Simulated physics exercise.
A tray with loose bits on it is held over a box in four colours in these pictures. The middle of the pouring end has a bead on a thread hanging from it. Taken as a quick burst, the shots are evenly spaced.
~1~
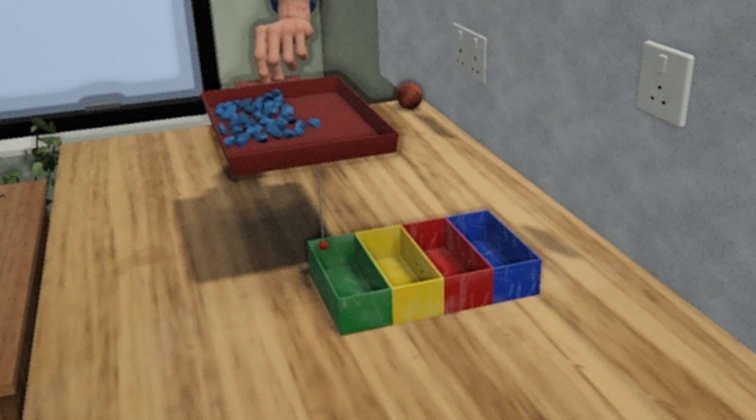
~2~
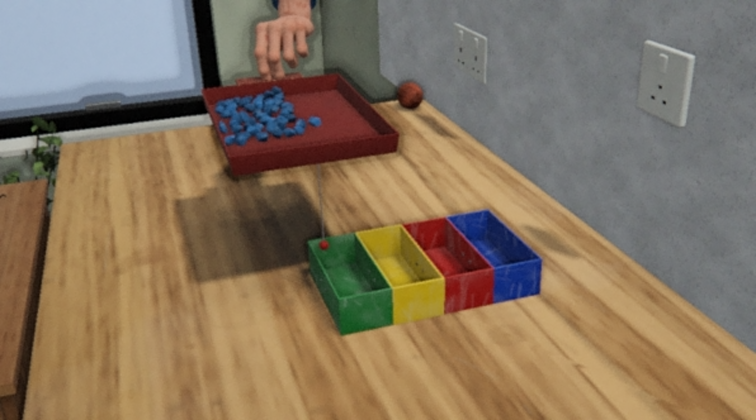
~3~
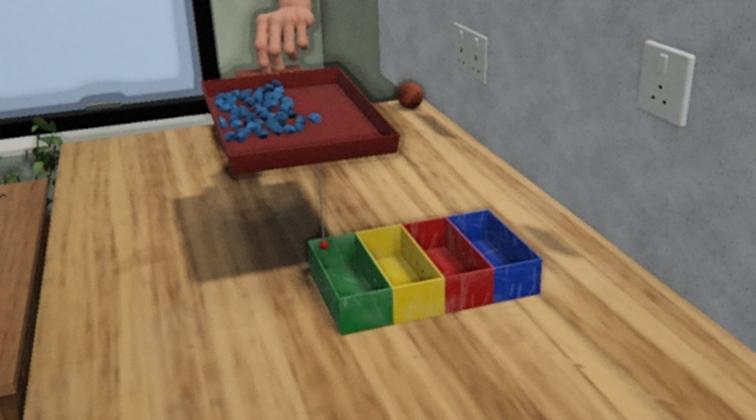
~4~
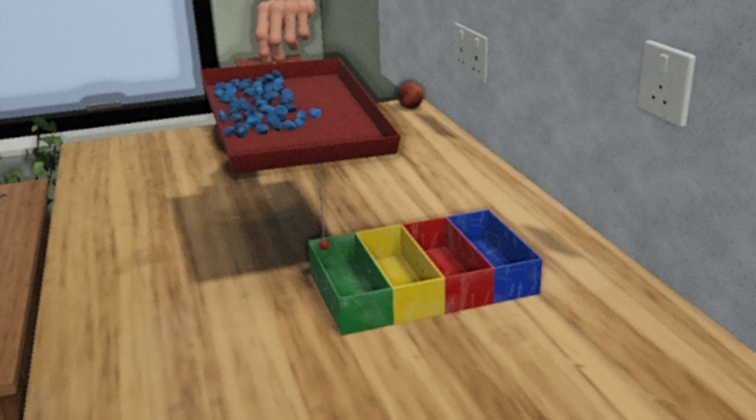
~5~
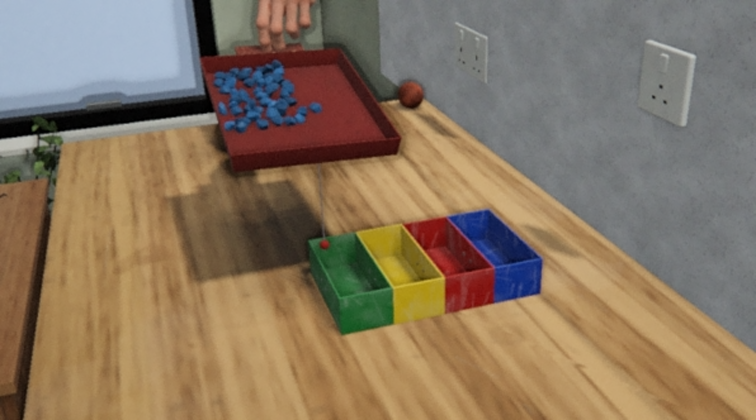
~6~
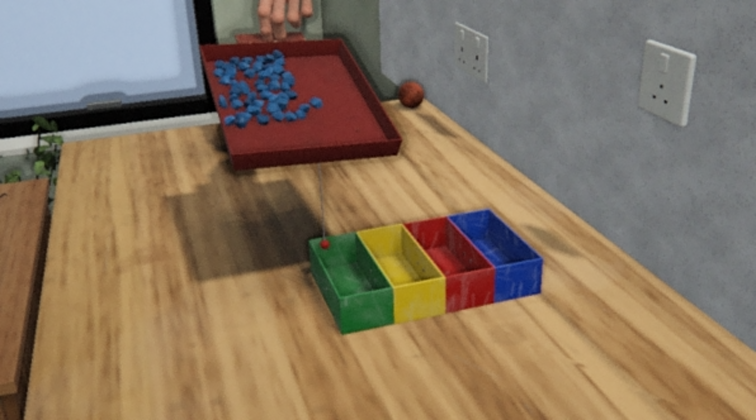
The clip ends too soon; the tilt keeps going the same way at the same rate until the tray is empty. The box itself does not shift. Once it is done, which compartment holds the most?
The yellow compartment holds the most.
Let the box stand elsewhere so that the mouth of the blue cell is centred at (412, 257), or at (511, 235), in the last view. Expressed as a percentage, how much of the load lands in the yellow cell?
In turn 20 and 20 in a hundred.
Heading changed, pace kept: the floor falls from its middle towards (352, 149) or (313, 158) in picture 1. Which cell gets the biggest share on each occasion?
Try 1 - the yellow one. Try 2 - the green cell.
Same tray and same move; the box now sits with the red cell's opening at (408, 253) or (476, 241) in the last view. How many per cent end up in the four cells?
90 and 60 in a hundred, in turn.
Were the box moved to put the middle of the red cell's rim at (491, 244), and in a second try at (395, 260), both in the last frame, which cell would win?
That green cell first, red second.
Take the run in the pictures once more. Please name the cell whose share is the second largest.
Second best is green.
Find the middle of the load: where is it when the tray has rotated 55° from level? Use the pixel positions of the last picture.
The load is centred about (328, 139).
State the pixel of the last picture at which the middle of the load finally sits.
Once it all stops, the middle lies near (390, 293).
Just after the last frame, tray tipped steeply; every one on the tray.
A moment on, tray tipped right over; the larger part on the tray; about a tenth in the yellow cell; just a few in the green cell; just a few in the blue cell; just a few falling or outside the box.
Further on, tray tipped past a quarter turn; roughly half in the yellow cell; roughly a quarter in the green cell; just a few in the blue cell; roughly a quarter falling or outside the box.
When it is over, tray tipped past a quarter turn; roughly half in the yellow cell; roughly a quarter in the green cell; just a few in the blue cell; not one in the red cell; roughly a quarter outside the box.
